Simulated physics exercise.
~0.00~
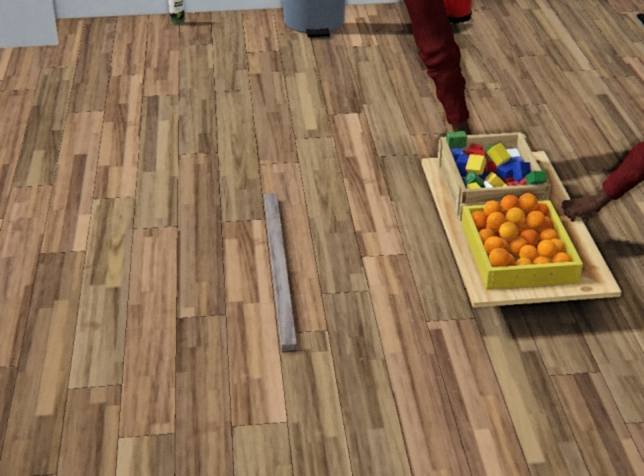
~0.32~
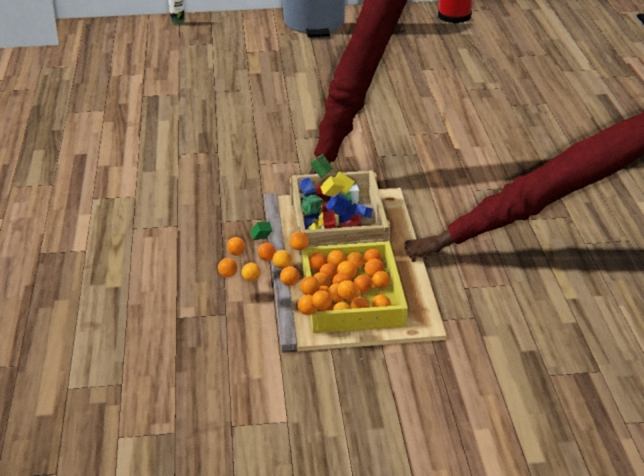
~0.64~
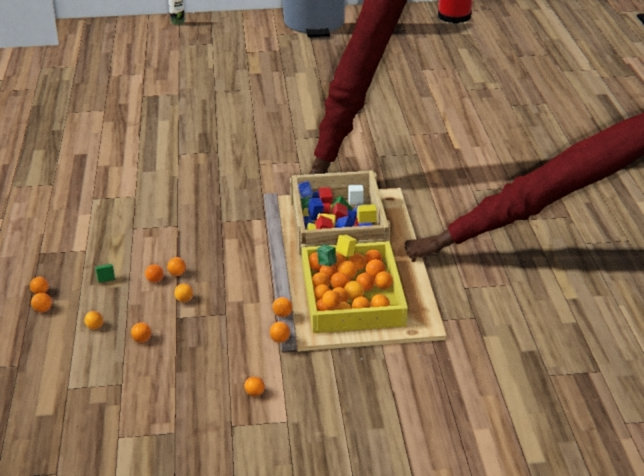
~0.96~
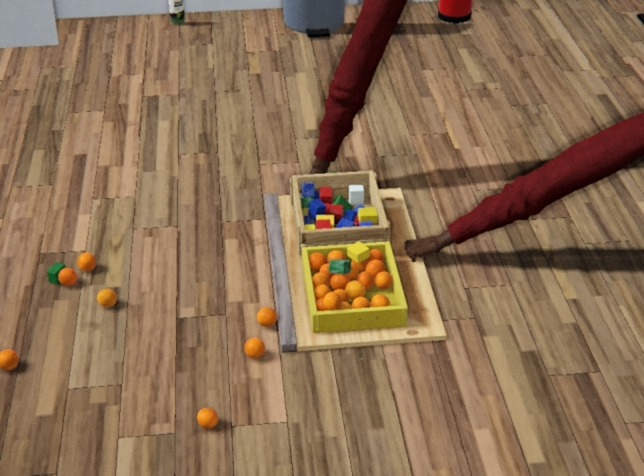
A pale wooden board, carrying a yellow crate of oranges and a wooden crate of colourful toy bricks, slides left across a wood-plank floor, seen from above, with two red-sleeved arms reaching to it from the right and from behind. A grey batten lies in its path. The board reaches the batten and stops, and several oranges and a green brick spill over it to the left. They scatter and roll on across the floor, while other bricks land among the oranges. Finally, both crates rest upright on the still board, mostly full, with loose oranges spread at left.
